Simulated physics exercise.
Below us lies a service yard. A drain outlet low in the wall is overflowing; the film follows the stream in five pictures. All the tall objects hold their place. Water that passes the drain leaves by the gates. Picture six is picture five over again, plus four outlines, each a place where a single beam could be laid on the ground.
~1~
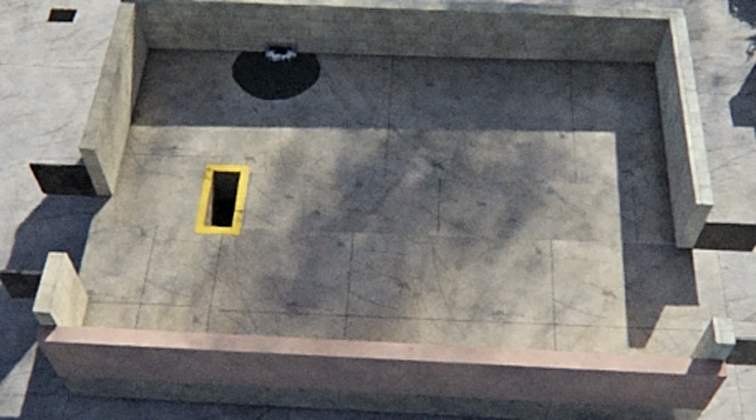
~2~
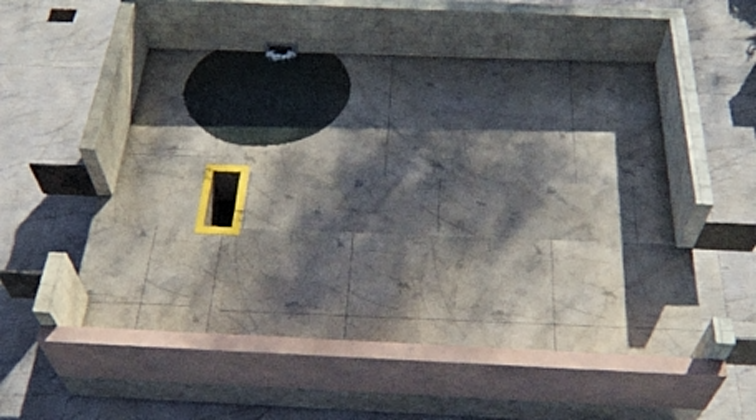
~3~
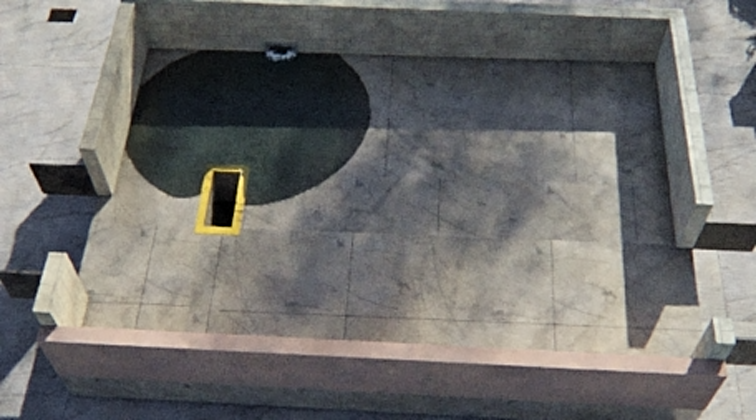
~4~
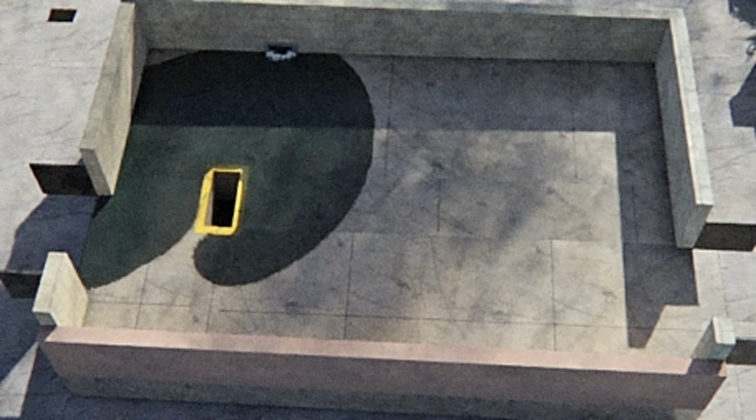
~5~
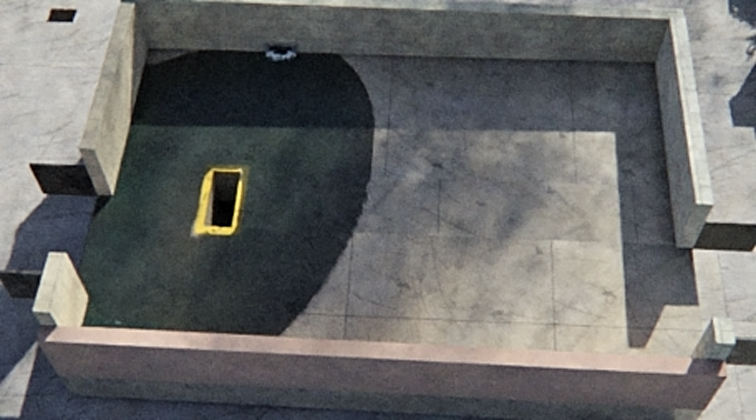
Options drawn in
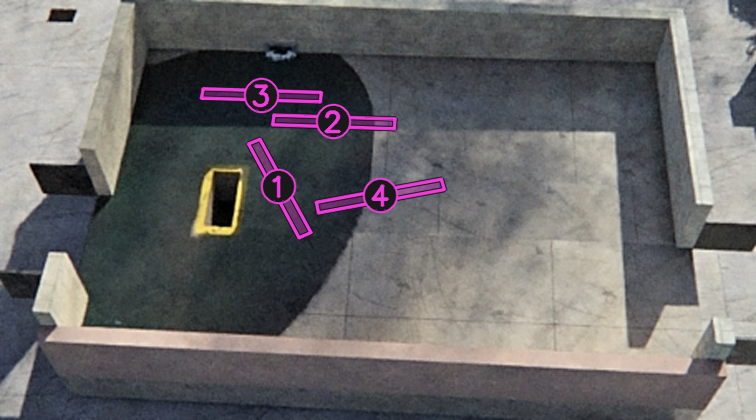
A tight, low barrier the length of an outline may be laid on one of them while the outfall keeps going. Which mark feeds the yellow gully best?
Best: 4.
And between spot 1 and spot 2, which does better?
That is spot 2.
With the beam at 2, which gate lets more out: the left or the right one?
The left gate.
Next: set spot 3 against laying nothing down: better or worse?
Spot 3 is worse.
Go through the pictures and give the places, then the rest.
The first frame shows outfall at (281, 48); yellow gully at (223, 199); open gate at (101, 245); open gate at (683, 301); 2 % of the ground under water, visible out to (243, 84); yellow gully still dry.
In the second frame, 9 % of the ground under water, visible out to (255, 142); yellow gully still dry.
In the third frame, 19 % of the ground under water, visible out to (149, 175); yellow gully taking water.
In the fourth frame, 28 % of the ground under water, visible out to (84, 269); yellow gully taking water.
In the fifth frame, 38 % of the ground under water, visible out to (90, 312); yellow gully taking water.
In magenta, 1 from (254, 141) to (305, 235); 2 from (273, 119) to (394, 123); 3 from (202, 93) to (320, 97); 4 from (317, 207) to (442, 184).
If 1 is chosen, about 9 % of the stream goes into the yellow gully, about 90 % out by the gates.
If 2 is chosen, about 13 % of the stream goes into the yellow gully, about 86 % out by the gates.
If 3 is chosen, about 10 % of the stream goes into the yellow gully, about 89 % out by the gates.
If 4 is chosen, about 31 % of the stream goes into the yellow gully, about 68 % out by the gates.
